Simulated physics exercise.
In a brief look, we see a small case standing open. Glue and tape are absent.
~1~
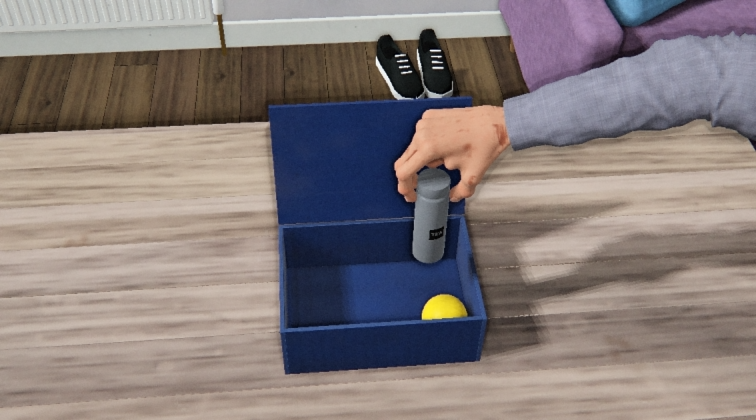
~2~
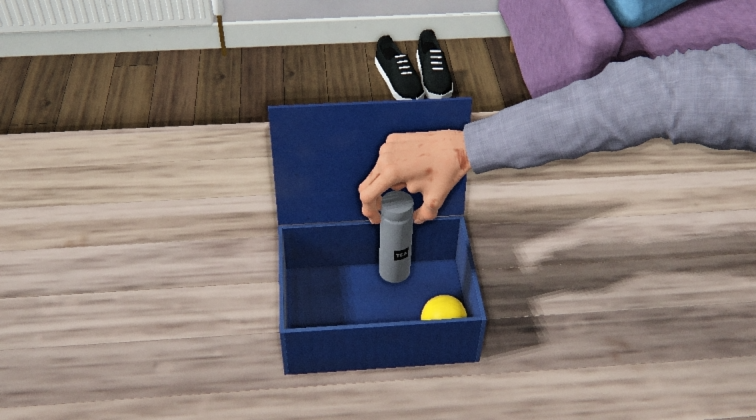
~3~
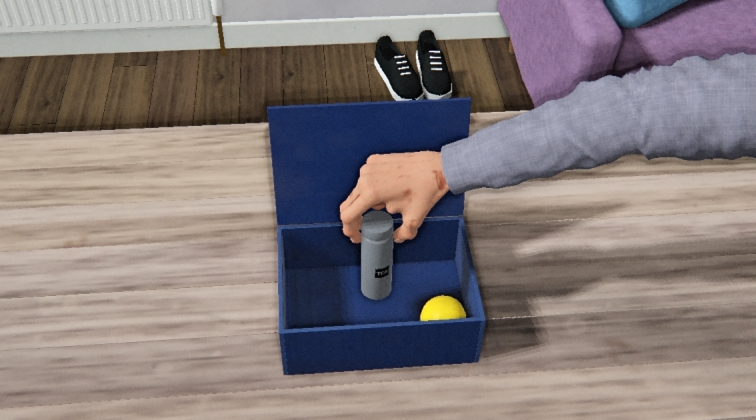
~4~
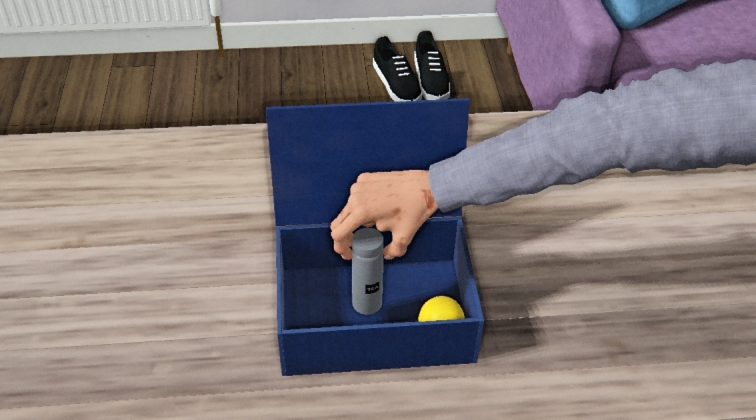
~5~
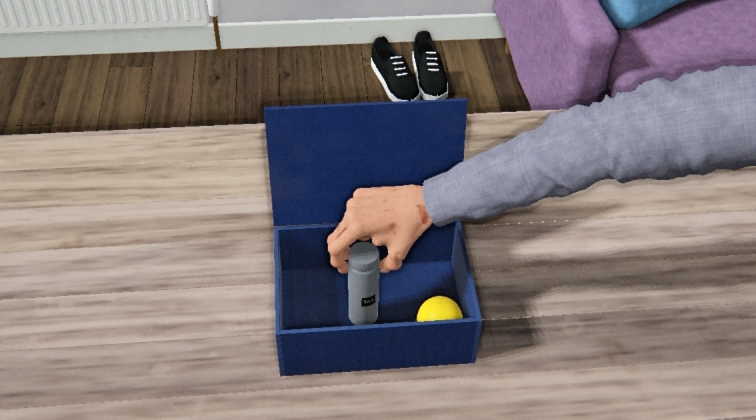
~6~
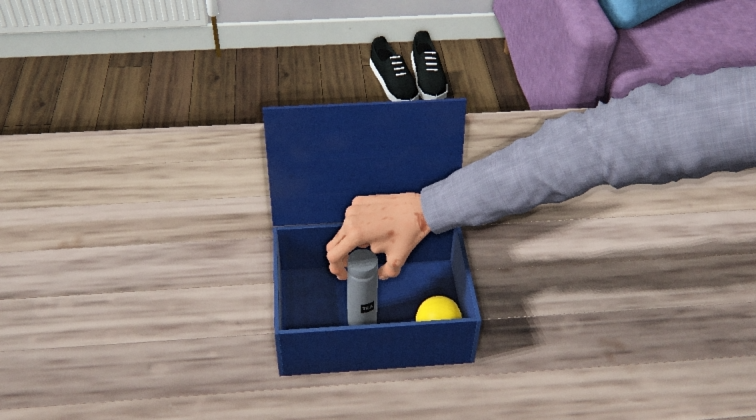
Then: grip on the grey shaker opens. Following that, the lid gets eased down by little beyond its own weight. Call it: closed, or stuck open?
Stuck open.
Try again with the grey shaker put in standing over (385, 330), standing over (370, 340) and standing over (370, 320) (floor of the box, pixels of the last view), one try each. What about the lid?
Try one: Not closed. Try two: Not closed. Try three: Not closed.
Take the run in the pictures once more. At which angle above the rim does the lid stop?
Angle above rim: About 25°.
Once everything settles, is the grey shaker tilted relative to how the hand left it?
It stays as it was set.
Then, 1.30 s on from there, lid 78° above the rim.
Then, 1.70 s on from there, lid 51° above the rim.
In the end, lid 26° above the rim; both unmoved. At the end, from the last picture's camera, grey shaker near (362, 292).
